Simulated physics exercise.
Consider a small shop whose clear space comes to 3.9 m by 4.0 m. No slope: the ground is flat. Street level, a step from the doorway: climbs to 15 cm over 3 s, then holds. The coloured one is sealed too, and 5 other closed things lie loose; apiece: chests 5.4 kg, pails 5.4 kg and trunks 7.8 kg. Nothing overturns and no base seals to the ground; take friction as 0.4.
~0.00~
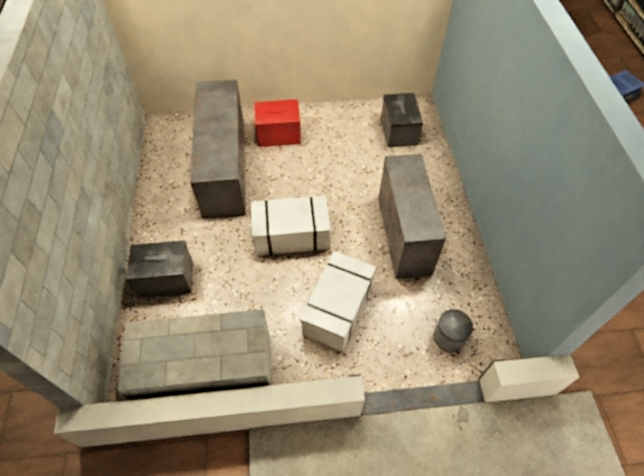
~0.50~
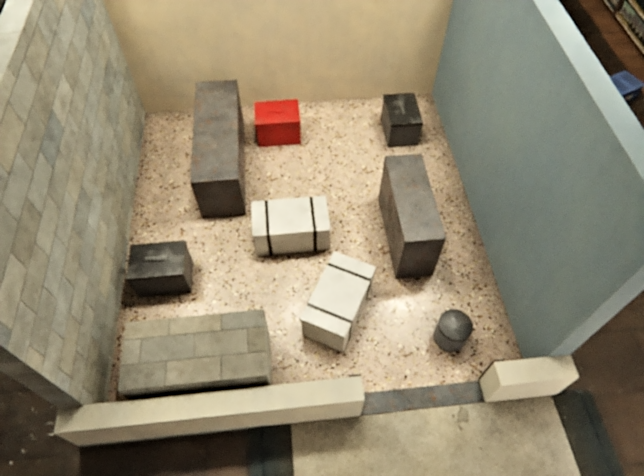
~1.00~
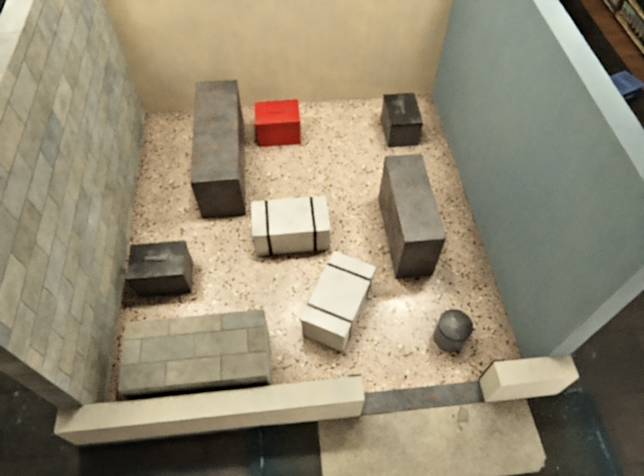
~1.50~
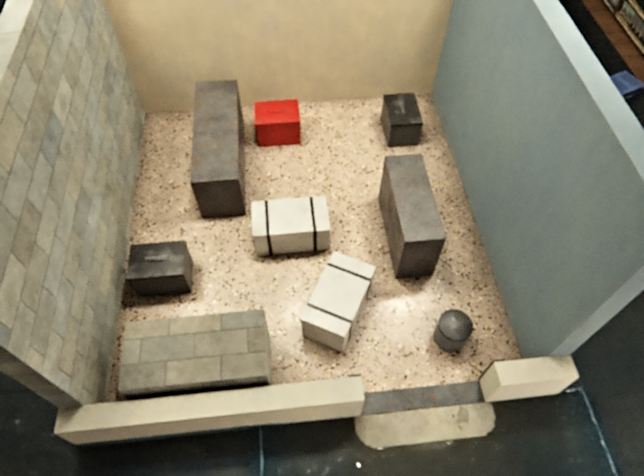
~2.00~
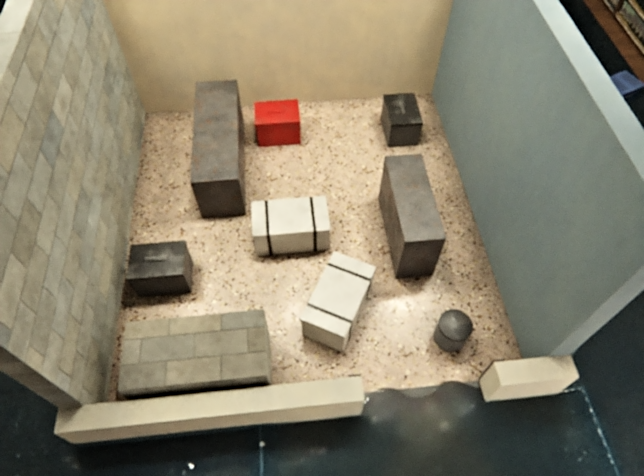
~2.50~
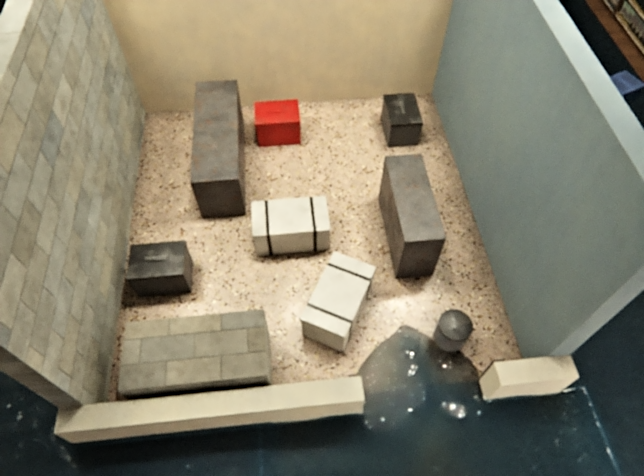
Small walled room holding a red chest, grey blocks and pale trunks, dark water covering the ground outside and entering the doorway.
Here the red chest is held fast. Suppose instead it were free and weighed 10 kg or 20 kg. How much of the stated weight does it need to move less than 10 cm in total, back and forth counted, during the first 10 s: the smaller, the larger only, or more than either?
Passing pick: Only the heavier.
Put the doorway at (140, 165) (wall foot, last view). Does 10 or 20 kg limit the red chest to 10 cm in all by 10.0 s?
Note: The lighter mass keeps it.
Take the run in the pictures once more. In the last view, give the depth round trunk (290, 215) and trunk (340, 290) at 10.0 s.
I'd estimate 8 cm for the first and 3 cm for the second.
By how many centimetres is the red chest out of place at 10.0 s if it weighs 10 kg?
Around 40 centimetres out of place.
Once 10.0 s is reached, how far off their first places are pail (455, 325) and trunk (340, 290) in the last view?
Respectively 250 and 120 cm.
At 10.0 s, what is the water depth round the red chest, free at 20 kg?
Around 8 cm.
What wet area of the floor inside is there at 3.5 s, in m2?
Wet area: Approx. 2.0 m2.
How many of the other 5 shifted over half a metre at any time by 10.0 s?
That comes to 3.
After 3.5 s the red chest would be 0 cm from its start with 10 kg and 0 cm from its start with 20 kg; 0 cm of water round it then.
After 4.5 s the red chest would be 0 cm from its start with 10 kg and 0 cm from its start with 20 kg; 0 cm of water round it then.
After 7.0 s the red chest would be 23 cm from its start with 10 kg and 0 cm from its start with 20 kg; 4 cm of water round it then.
After 10.0 s the red chest would be 40 cm from its start with 10 kg and 0 cm from its start with 20 kg; 8 cm of water round it then.
